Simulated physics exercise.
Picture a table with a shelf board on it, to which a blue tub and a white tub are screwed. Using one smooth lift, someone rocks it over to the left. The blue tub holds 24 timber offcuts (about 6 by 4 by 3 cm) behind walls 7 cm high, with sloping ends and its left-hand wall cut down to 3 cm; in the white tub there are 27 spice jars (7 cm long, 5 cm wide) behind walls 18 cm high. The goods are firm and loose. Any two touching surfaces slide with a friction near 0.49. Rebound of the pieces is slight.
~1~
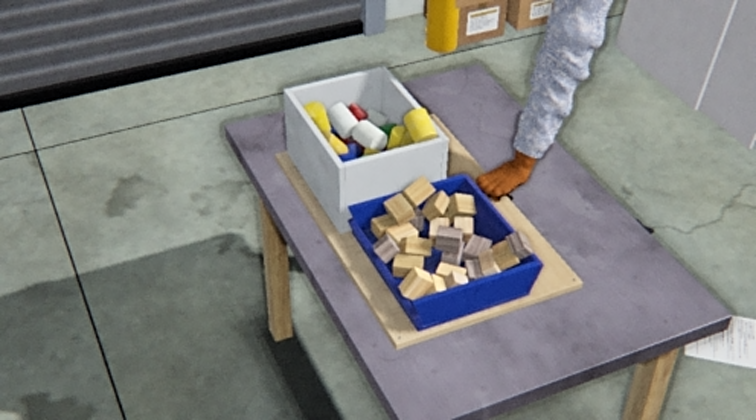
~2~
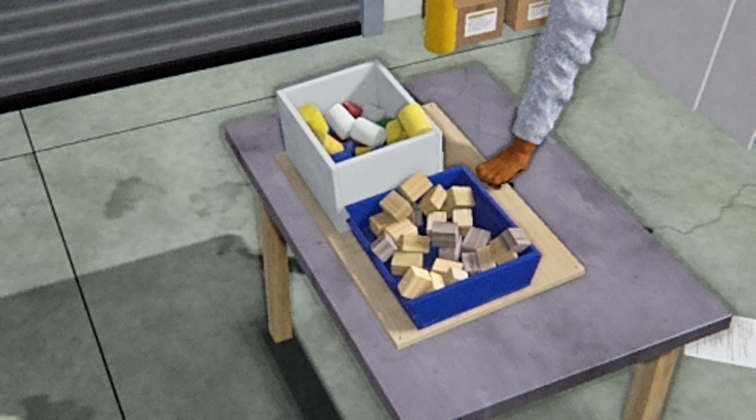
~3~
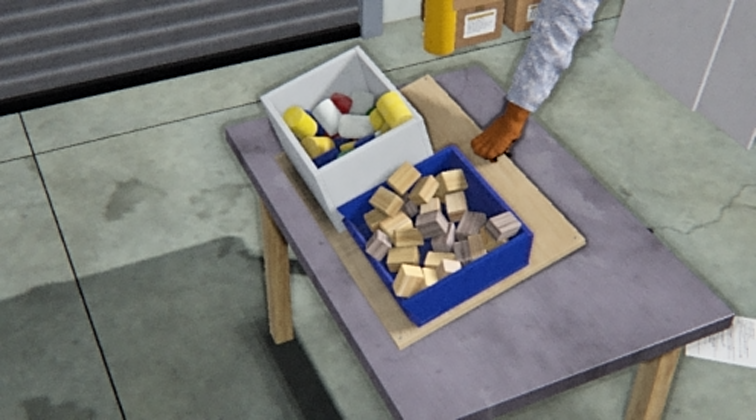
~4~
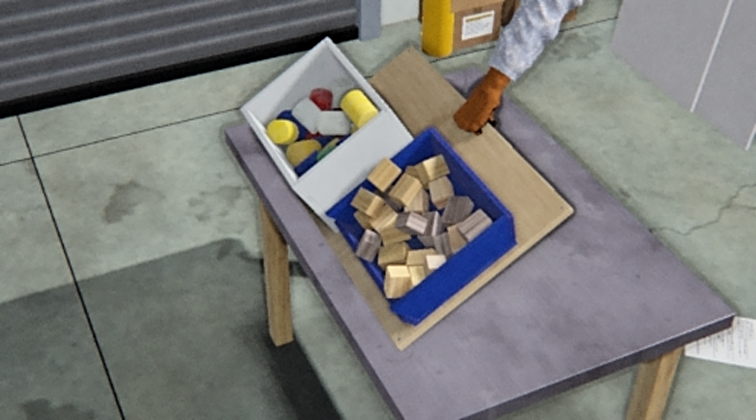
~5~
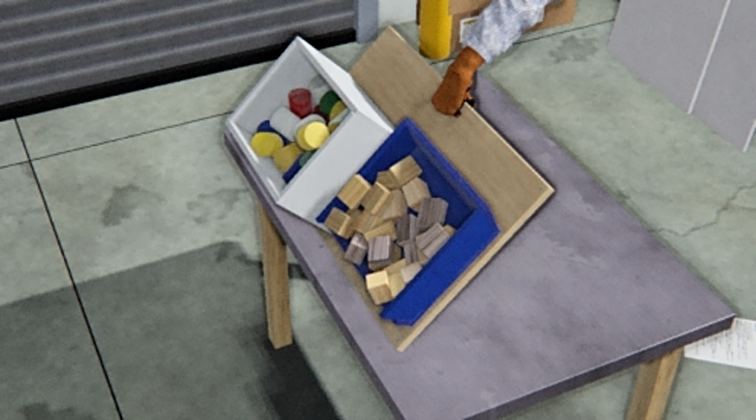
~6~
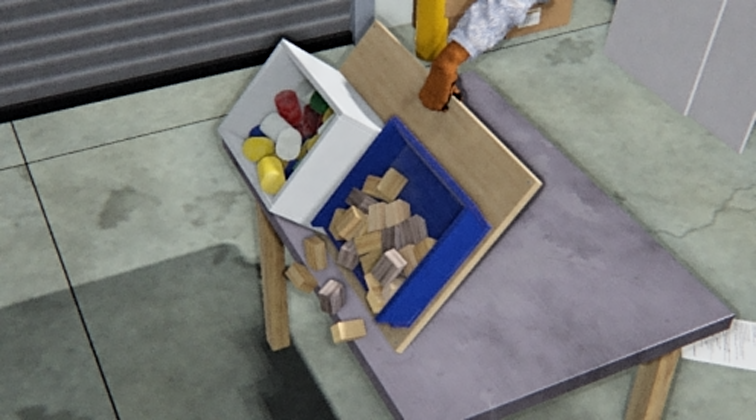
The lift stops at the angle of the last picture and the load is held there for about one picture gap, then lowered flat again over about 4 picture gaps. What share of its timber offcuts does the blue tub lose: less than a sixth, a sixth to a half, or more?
Losses: One in six to half.
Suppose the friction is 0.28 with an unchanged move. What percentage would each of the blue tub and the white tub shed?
Blue tub 20, white tub 0 per cent.
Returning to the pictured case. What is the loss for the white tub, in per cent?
White tub - about 0 per cent.
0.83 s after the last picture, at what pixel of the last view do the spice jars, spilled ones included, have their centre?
Their middle is at about (358, 173).
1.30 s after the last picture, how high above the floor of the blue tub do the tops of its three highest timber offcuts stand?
7 cm or thereabouts.
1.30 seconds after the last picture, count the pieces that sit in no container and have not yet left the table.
Near 1, give or take.
Then, 0.21 s after the last picture, tilt 49°; 6 of 24 out of the blue tub and 0 of 27 out of the white tub.
Then, 0.47 s after the last picture, tilt 22°; 7 of 24 out of the blue tub and 0 of 27 out of the white tub.
Then, 0.83 s after the last picture, tilt 0°; 7 of 24 out of the blue tub and 0 of 27 out of the white tub.
Outcome (1.30 s after the last picture), 7 of 24 out of the blue tub and 0 of 27 out of the white tub. Asked share, 7 of 24, 29 per cent.
